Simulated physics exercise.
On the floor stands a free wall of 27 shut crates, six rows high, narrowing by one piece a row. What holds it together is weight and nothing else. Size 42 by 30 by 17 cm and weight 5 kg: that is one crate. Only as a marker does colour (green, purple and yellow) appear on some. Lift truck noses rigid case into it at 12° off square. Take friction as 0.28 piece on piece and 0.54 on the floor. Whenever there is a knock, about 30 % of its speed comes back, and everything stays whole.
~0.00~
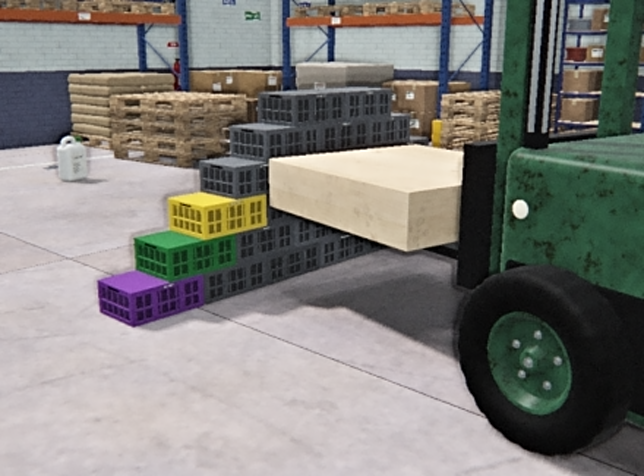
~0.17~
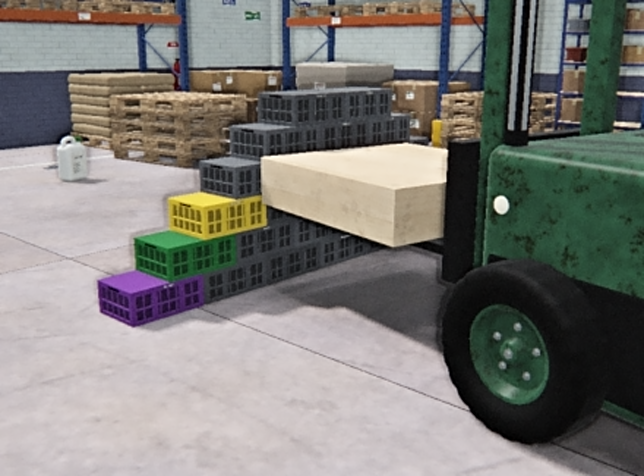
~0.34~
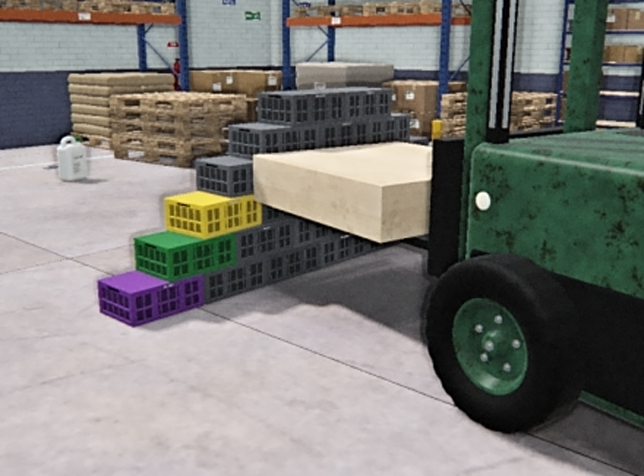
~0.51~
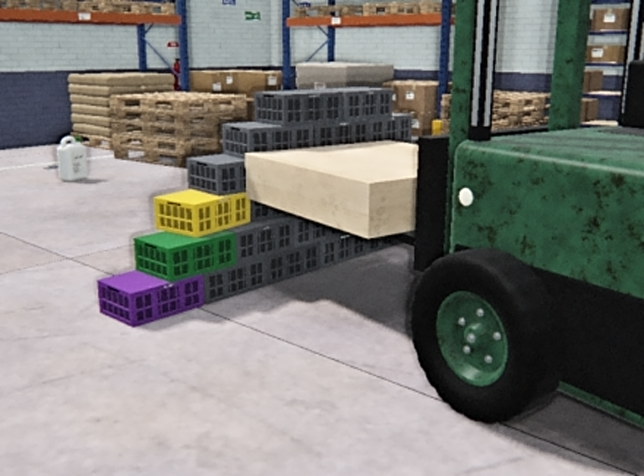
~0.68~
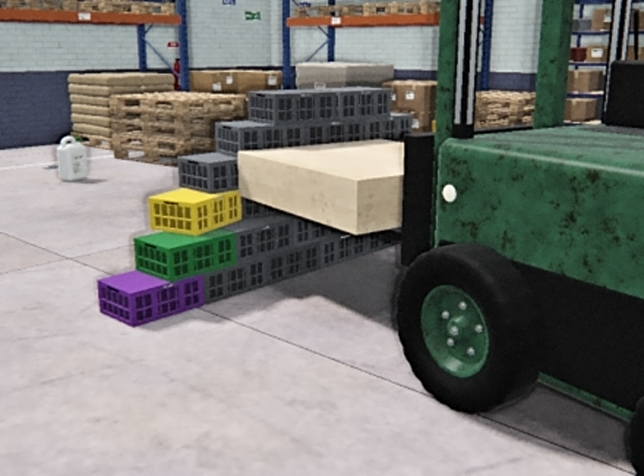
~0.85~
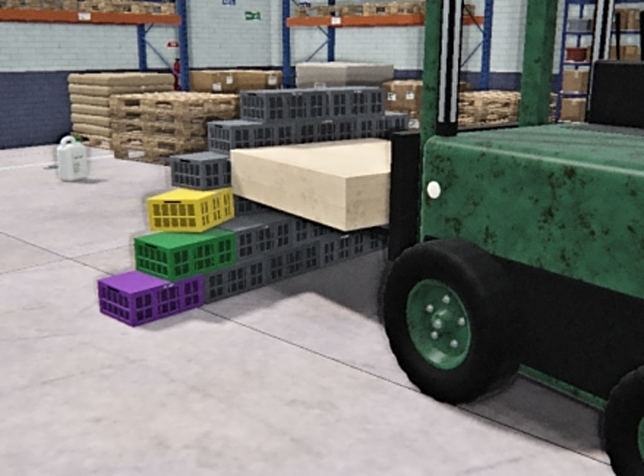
At the start, a green forklift holds a pale, box-shaped load just short of a stepped stack of dark crates with purple, green and yellow ones at the near end. The forklift moves forward to the left, and the load pushes into the stack, shifting the yellow crate and several dark ones leftward until the yellow crate leans slightly.
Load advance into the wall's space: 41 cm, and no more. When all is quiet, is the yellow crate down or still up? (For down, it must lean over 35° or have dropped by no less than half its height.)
It loses its perch.
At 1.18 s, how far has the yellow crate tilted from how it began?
About 80 degrees.
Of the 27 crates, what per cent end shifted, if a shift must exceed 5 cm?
60 in a hundred end up shifted.
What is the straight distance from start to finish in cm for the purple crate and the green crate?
Approx. distance from start in cm - purple 0, green 0.
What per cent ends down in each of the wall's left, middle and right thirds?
I'd put it at 30 % left, 70 % middle and 20 % right.
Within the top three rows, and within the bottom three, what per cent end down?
100% and 20%.
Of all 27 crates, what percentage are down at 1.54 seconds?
At that instant, 50 percent.
After 1.18 s, 3 of the 27 crates down; yellow crate on its side.
After 1.54 s, 13 of the 27 crates down; yellow crate on its side.
At rest (2.8 s), 13 of the 27 crates down; yellow crate upside down; green crate unmoved; purple crate unmoved. As the last picture would show them, middles, yellow crate near (139, 259), green crate near (186, 251).
